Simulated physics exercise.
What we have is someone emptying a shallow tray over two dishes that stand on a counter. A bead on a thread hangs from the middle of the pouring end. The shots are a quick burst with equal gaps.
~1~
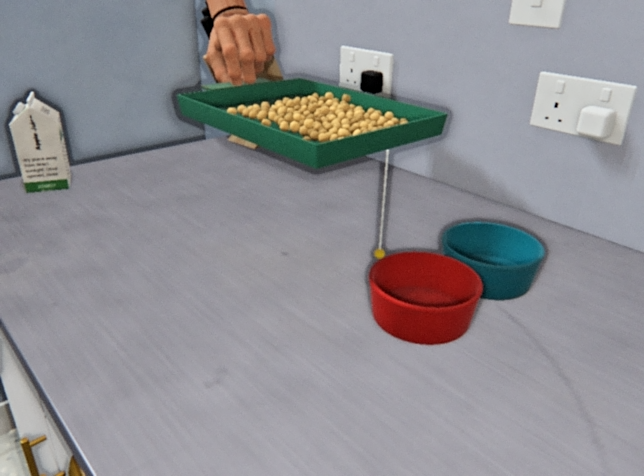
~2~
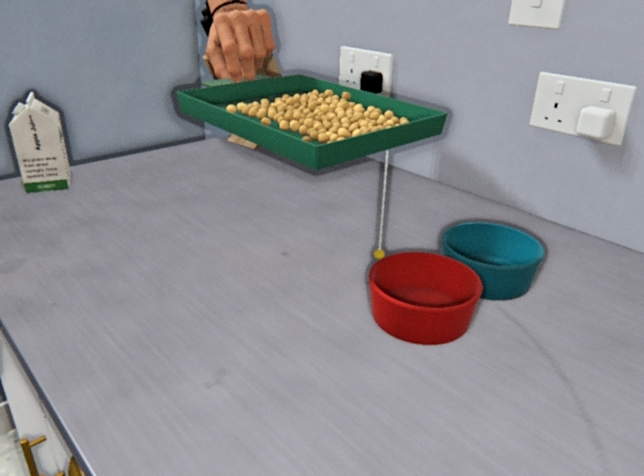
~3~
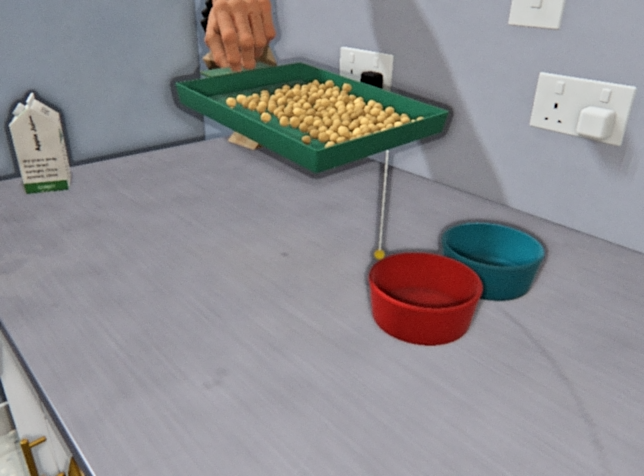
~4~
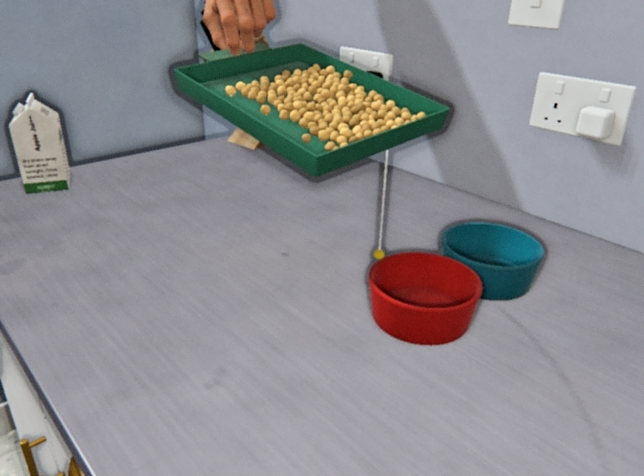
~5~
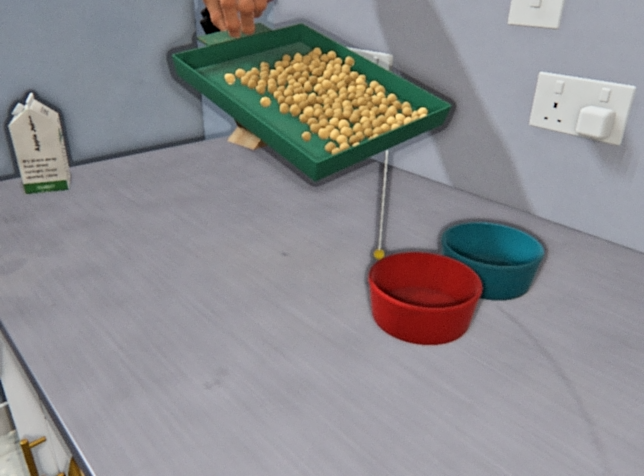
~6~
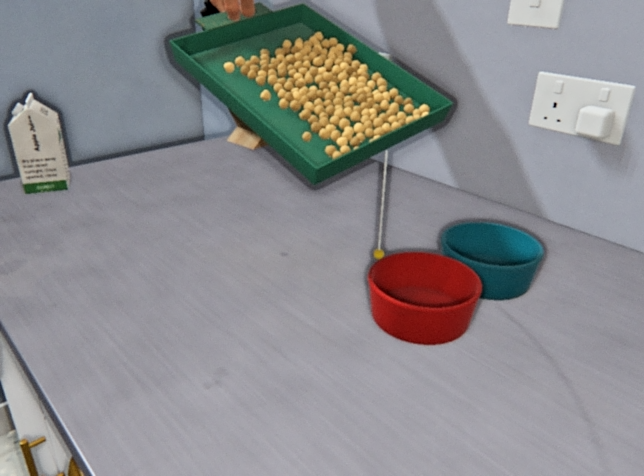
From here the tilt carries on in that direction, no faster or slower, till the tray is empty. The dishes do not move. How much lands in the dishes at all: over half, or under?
In the dishes lies only the smaller part of it.
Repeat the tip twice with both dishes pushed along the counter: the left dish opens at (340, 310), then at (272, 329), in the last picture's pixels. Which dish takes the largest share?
First the dish on the left, then the dish on the right.
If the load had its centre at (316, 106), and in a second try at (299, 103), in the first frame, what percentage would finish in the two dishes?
About 10 and 10 per cent.
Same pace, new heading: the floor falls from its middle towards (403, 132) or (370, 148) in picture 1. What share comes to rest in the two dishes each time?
The first gives 60 %, the second 50 %.
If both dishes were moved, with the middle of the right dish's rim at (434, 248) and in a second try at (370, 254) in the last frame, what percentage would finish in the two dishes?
The first gives 70 %, the second 50 %.
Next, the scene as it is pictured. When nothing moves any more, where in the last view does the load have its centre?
Close to (336, 349).
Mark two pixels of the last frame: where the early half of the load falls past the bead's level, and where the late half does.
Early half (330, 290), late half (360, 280).
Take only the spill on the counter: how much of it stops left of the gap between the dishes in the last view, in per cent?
Close to 90 per cent.
Soon after the last picture, tray tipped steeply; nearly all on the tray; a stray few in the air.
A little later, tray tipped past a quarter turn; nearly all on the tray; a stray few outside both; a stray few in the air.
Later still, tray tipped past a quarter turn; a small part in the left dish; most outside both.
At rest, tray tipped past a quarter turn; a small part in the left dish; none in the right dish; most outside both.
